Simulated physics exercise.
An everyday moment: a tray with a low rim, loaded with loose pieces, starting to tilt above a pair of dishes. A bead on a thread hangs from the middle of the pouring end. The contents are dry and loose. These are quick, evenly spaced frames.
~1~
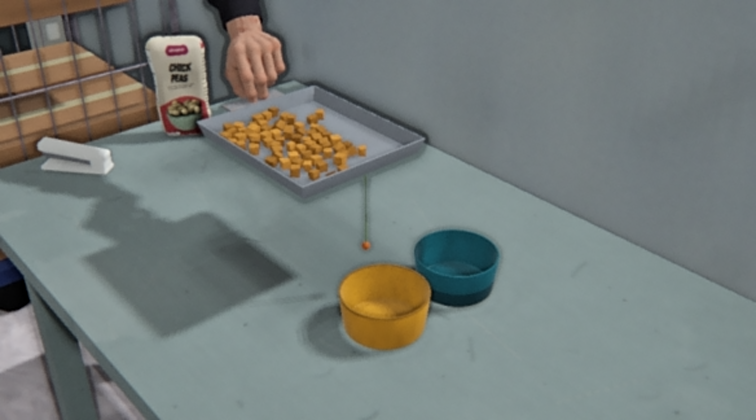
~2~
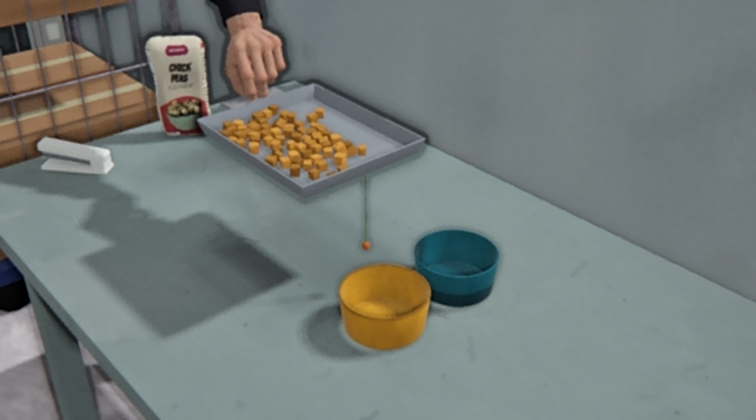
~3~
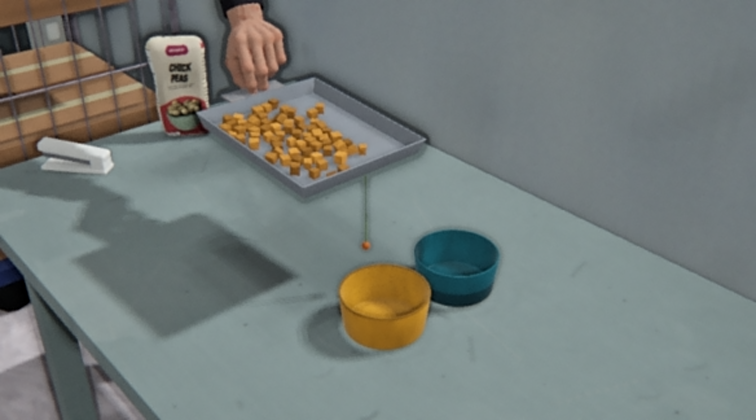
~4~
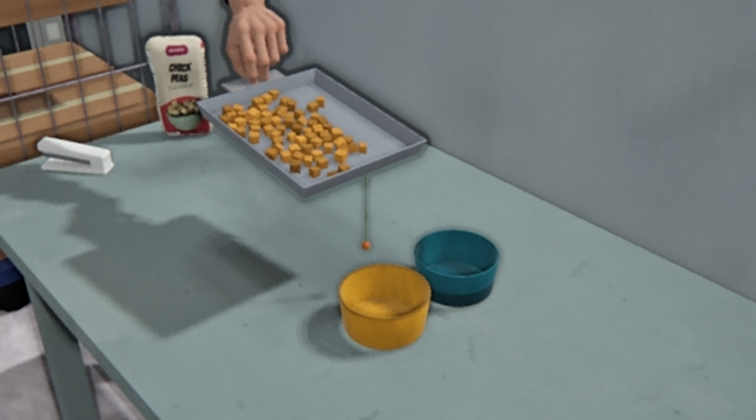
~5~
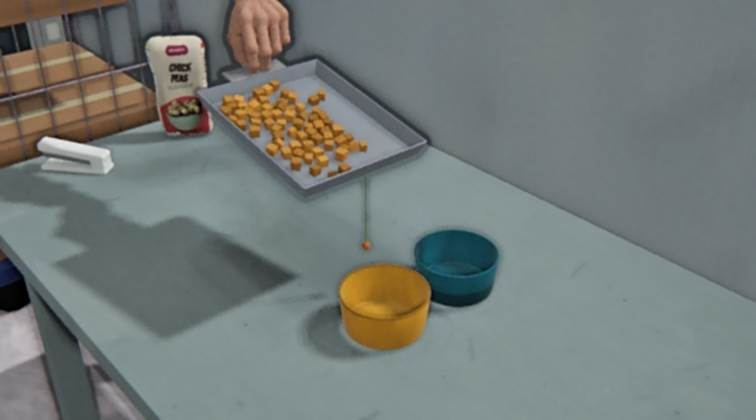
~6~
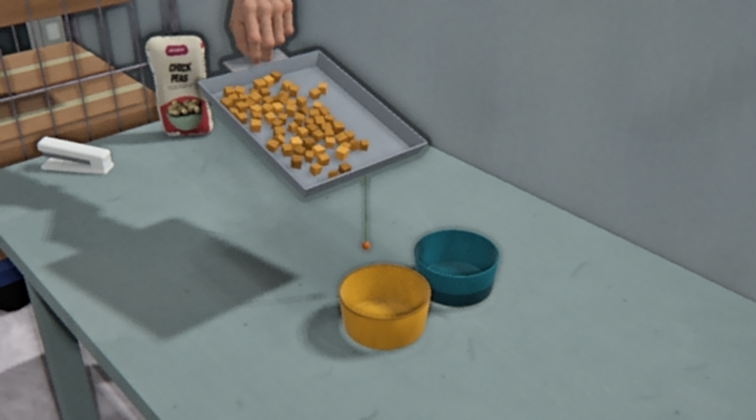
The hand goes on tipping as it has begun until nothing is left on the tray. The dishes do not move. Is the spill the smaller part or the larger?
The two hold over half of the load.
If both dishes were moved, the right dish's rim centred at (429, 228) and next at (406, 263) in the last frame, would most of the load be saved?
In turn: Under half; over half.
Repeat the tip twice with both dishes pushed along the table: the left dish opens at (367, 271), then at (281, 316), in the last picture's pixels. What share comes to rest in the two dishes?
Roughly 50 per cent, and 30 per cent.
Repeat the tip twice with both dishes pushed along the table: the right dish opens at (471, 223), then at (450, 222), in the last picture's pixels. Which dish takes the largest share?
The first try: Left. The second: The dish on the left.
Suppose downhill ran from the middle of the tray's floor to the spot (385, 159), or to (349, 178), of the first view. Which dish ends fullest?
At the first place the right-hand dish, at the second left.
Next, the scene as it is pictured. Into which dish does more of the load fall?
The winner is the left dish.
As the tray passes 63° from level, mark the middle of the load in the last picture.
Roughly at (356, 149).
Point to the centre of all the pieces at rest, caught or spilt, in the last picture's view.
At about (404, 314).
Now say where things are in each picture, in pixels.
The first frame shows corners of the pouring end at (304, 183) and (418, 138), level; middle of the load at (281, 142), croutons; left dish at (415, 326); right dish at (487, 285); bead on its thread at (366, 246).
The second frame shows corners of the pouring end at (304, 183) and (418, 138), level; middle of the load at (281, 141).
The third frame shows corners of the pouring end at (304, 183) and (418, 139), tipped barely, level across its low end; middle of the load at (281, 137).
The fourth frame shows corners of the pouring end at (305, 183) and (419, 140), tipped a little, level across its low end; middle of the load at (281, 131).
The fifth frame shows corners of the pouring end at (306, 184) and (420, 140), tipped a little, level across its low end; middle of the load at (281, 125).
The sixth frame shows corners of the pouring end at (307, 184) and (421, 141), tipped clearly, level across its low end; middle of the load at (282, 119); left dish at (415, 326); right dish at (487, 285).
Soon, tray tipped steeply; nearly all on the tray; a stray few in the air.
A while on, tray tipped past a quarter turn; nearly all on the tray; a stray few in the right dish; a stray few outside both.
Towards the end, tray tipped past a quarter turn; about half in the left dish; about a quarter in the right dish; about a third outside both.
Finally, tray tipped past a quarter turn; about half in the left dish; about a quarter in the right dish; about a third outside both.
